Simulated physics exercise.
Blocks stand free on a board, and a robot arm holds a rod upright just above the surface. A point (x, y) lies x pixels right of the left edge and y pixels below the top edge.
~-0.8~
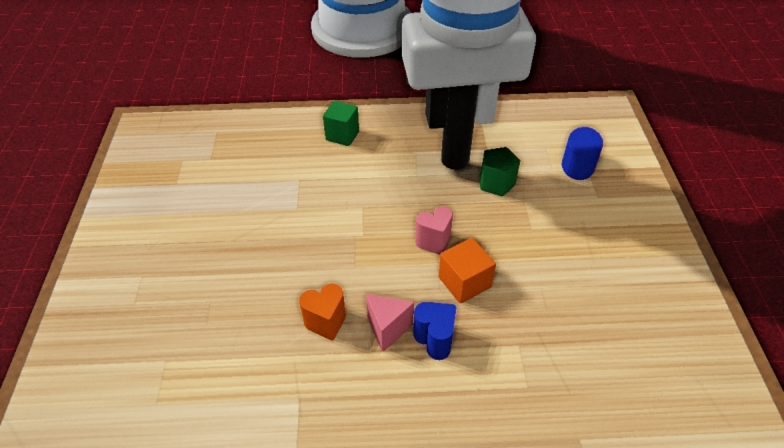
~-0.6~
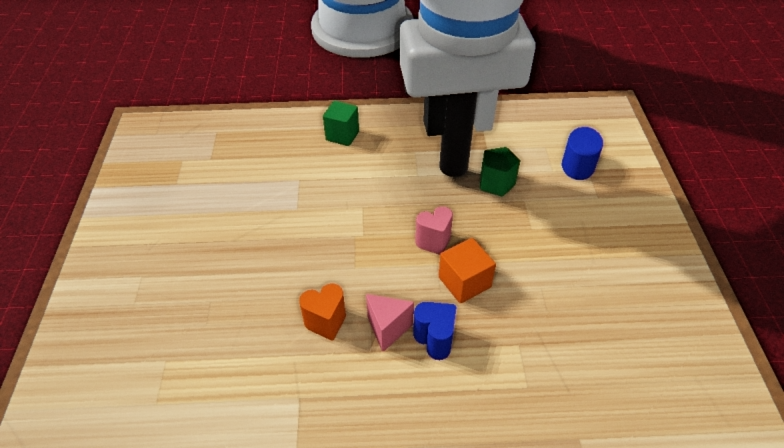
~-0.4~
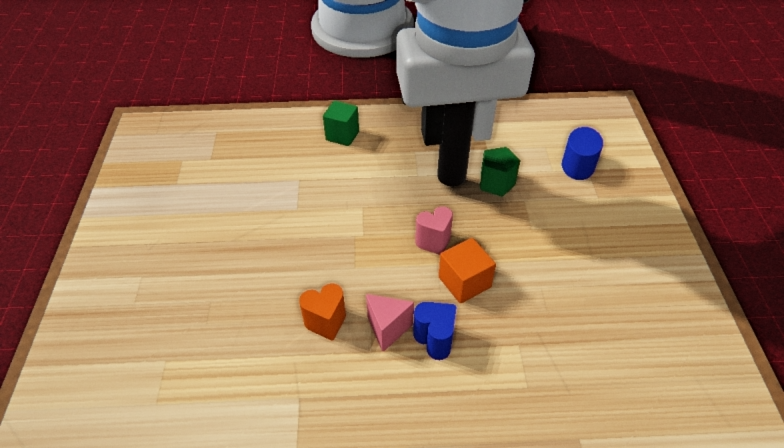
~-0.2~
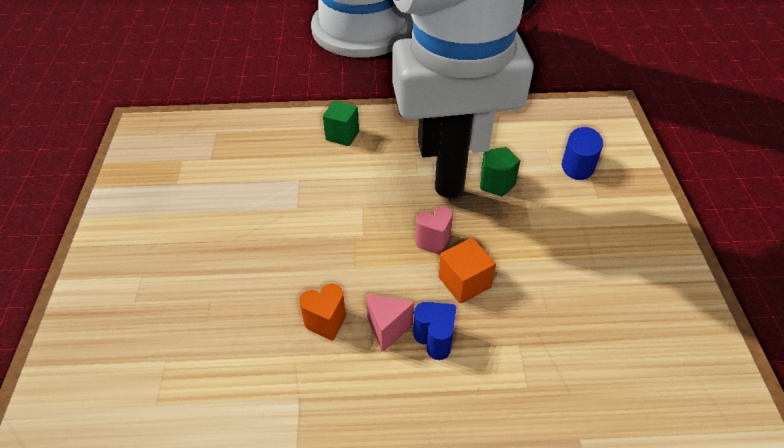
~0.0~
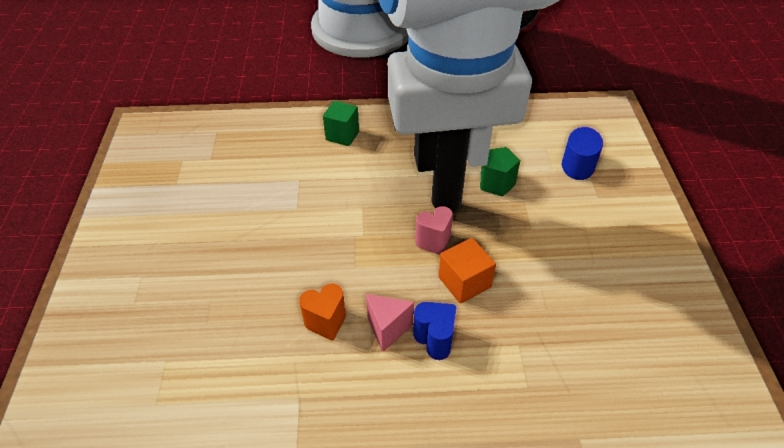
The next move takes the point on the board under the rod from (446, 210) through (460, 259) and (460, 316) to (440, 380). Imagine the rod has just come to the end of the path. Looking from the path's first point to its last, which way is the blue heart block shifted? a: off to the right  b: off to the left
It's a.
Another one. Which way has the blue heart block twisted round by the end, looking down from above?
Rotates clockwise.
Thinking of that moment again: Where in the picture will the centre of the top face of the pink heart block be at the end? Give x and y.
The middle of its upper face will lie at (431, 237).
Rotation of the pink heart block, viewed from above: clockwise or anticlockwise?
Direction: Clockwise.
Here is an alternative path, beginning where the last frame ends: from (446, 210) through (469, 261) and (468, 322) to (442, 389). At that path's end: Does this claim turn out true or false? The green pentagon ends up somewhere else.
The statement is false.
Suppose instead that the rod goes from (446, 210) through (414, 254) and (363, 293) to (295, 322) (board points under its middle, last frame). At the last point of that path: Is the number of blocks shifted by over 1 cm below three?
Final answer: Yes.
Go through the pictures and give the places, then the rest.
Lower end of the rod at (455, 160), tops of blocks, pink triangle at (387, 308), pink heart block at (436, 218), blue heart block at (437, 317), orange square piece at (468, 258), in the first picture.
Rod at (454, 167), blocks as before, in the second picture.
Rod at (452, 177), blocks as before, in the third picture.
Rod at (449, 188), blocks as before, in the fourth picture.
Rod at (447, 202), pink triangle at (387, 308), pink heart block at (436, 218), blue heart block at (437, 317), orange square piece at (468, 258), in the fifth picture.
The first path, step by step. One third of the way, rod at (461, 252); pink heart block at (431, 237), turned 90° clockwise; orange square piece at (471, 265), turned 15° clockwise.
Two thirds of the way, rod at (460, 310); pink heart block at (431, 237), turned 95° clockwise; orange square piece at (486, 325).
At the end, rod at (441, 373); pink triangle not moved; pink heart block at (431, 237), turned 95° clockwise; blue heart block at (406, 344), turned 95° clockwise; orange square piece at (495, 345), turned 35° anticlockwise.
